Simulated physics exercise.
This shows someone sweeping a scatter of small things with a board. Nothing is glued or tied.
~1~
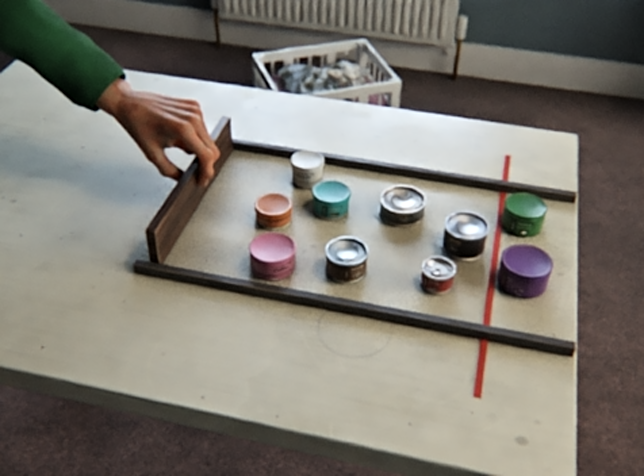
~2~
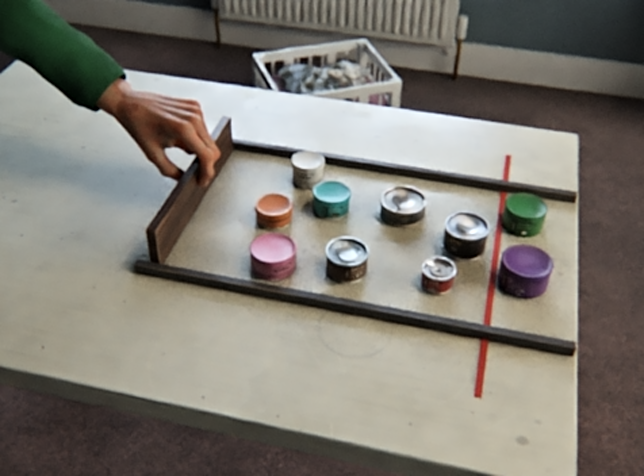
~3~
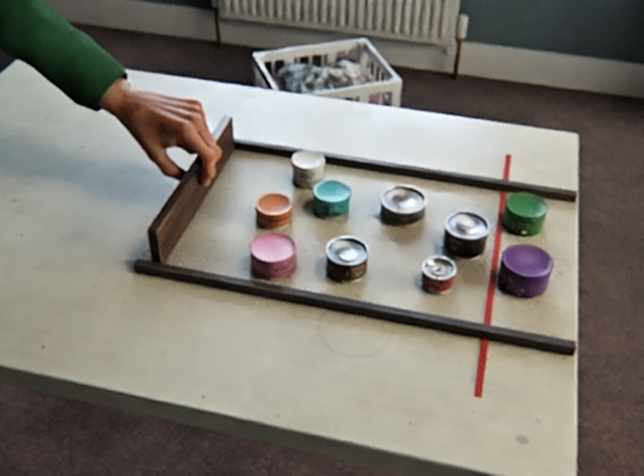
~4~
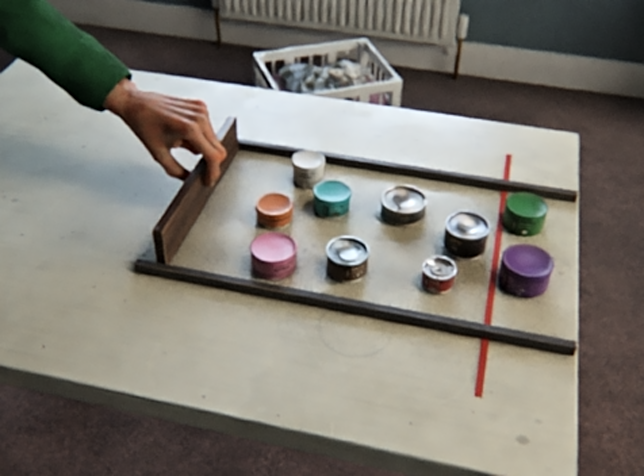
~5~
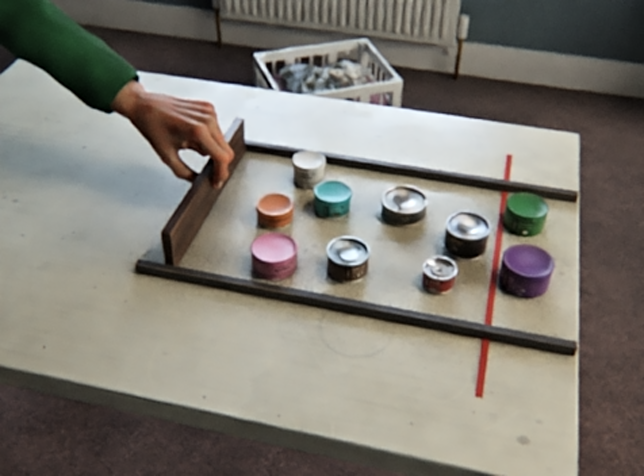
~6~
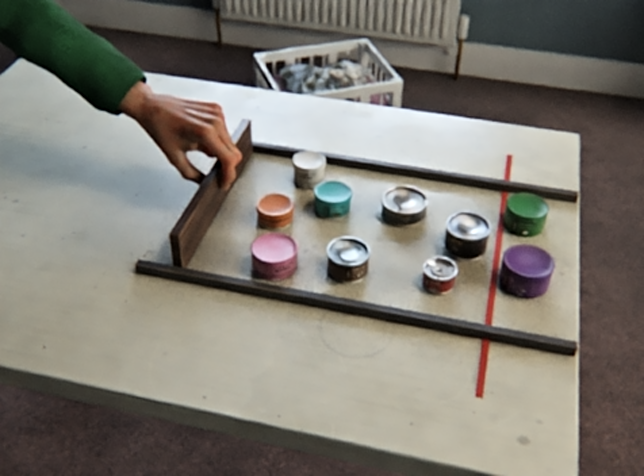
Hand in a green sleeve sliding a dark board slightly right between two rails, towards scattered small tins and tubs that stay still.
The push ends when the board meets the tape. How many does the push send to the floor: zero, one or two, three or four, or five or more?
As it turns out, the number that fall off is one or two.
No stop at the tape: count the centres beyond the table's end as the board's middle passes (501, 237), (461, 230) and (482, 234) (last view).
Place by place, 1, 0 and 1.
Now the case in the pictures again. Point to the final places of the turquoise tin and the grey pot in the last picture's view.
The turquoise tin at (521, 226), the grey pot at (558, 220).
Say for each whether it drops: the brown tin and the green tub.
The brown tin remains up; the green tub comes down.
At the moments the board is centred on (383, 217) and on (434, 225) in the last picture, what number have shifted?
First 7, then 10.
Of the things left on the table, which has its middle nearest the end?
The purple tub ends nearest.
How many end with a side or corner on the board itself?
The number is 5.
Soon after, none off yet; purple tub at rest near (526, 271); green tub at rest near (525, 215); black tin at rest near (467, 236).
By the end, the number that fall off is one or two; fallen, green tub.
